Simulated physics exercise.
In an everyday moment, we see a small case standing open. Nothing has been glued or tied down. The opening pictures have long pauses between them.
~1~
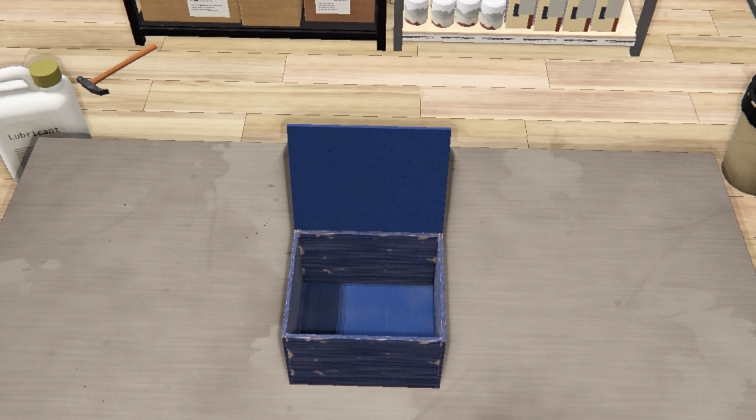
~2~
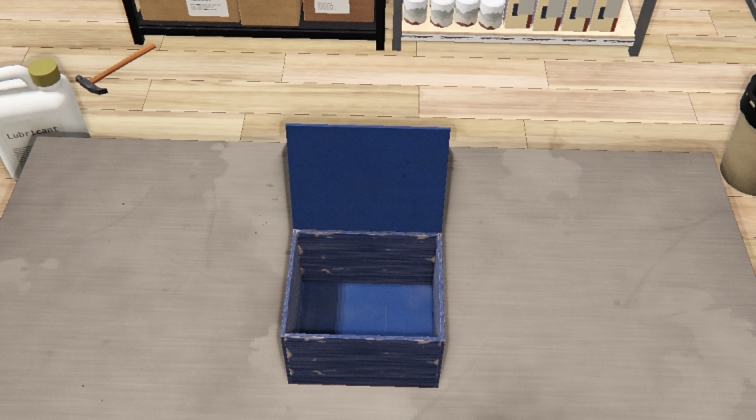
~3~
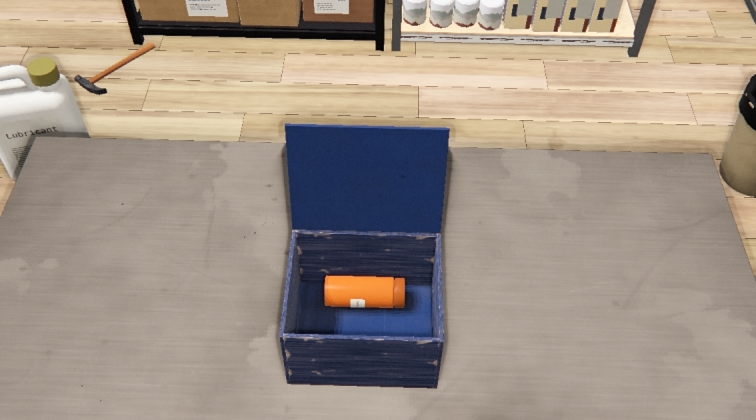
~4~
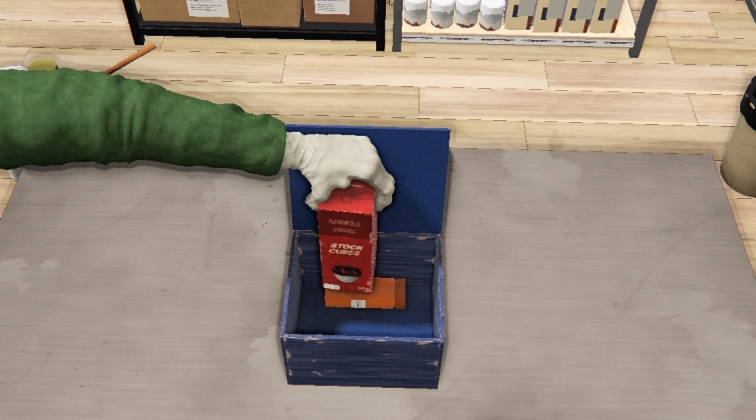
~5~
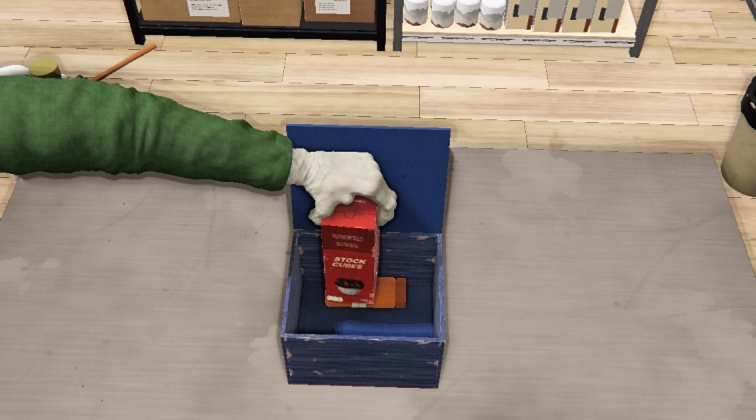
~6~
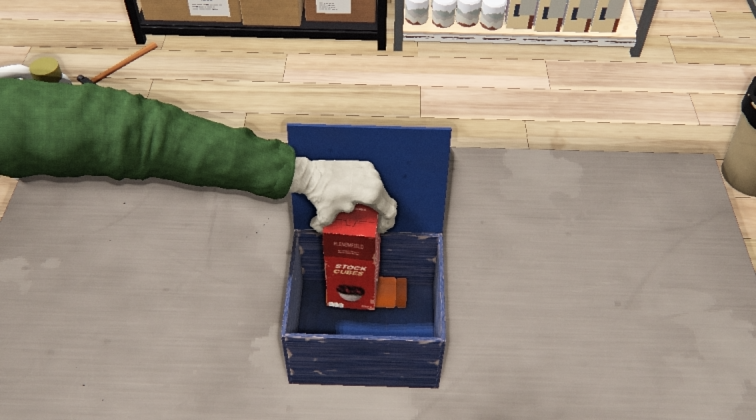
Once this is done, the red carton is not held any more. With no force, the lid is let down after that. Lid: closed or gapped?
Gapped.
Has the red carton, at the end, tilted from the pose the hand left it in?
Simply put, it gets tilted.
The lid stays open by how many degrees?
The answer is about 25 degrees.
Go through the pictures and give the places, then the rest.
In the first frame, the last thing is not in view yet.
In the second frame, the last thing is not in view yet.
In the third frame, the last thing is not in view yet; orange shaker (365, 292).
The fourth frame shows on its way; red carton (349, 234); orange shaker (366, 293).
The fifth frame shows on its way; red carton (352, 248).
The sixth frame shows put in, still held; red carton (353, 255).
Then, 0.60 s later than the last frame, red carton tilted by 41° near (347, 303).
Then, 1.50 s later than the last frame, lid 65° above the rim; red carton tilted by 41° near (347, 303).
Then, 1.80 s later than the last frame, lid 42° above the rim; red carton tilted by 41° near (347, 303).
Then, 3.50 s later than the last frame, lid 24° above the rim; red carton tilted by 41° near (347, 303).
When it is over, lid 24° above the rim; lying over in the box, red carton; orange shaker as before. End places, in pixels of the last picture, red carton near (347, 303).
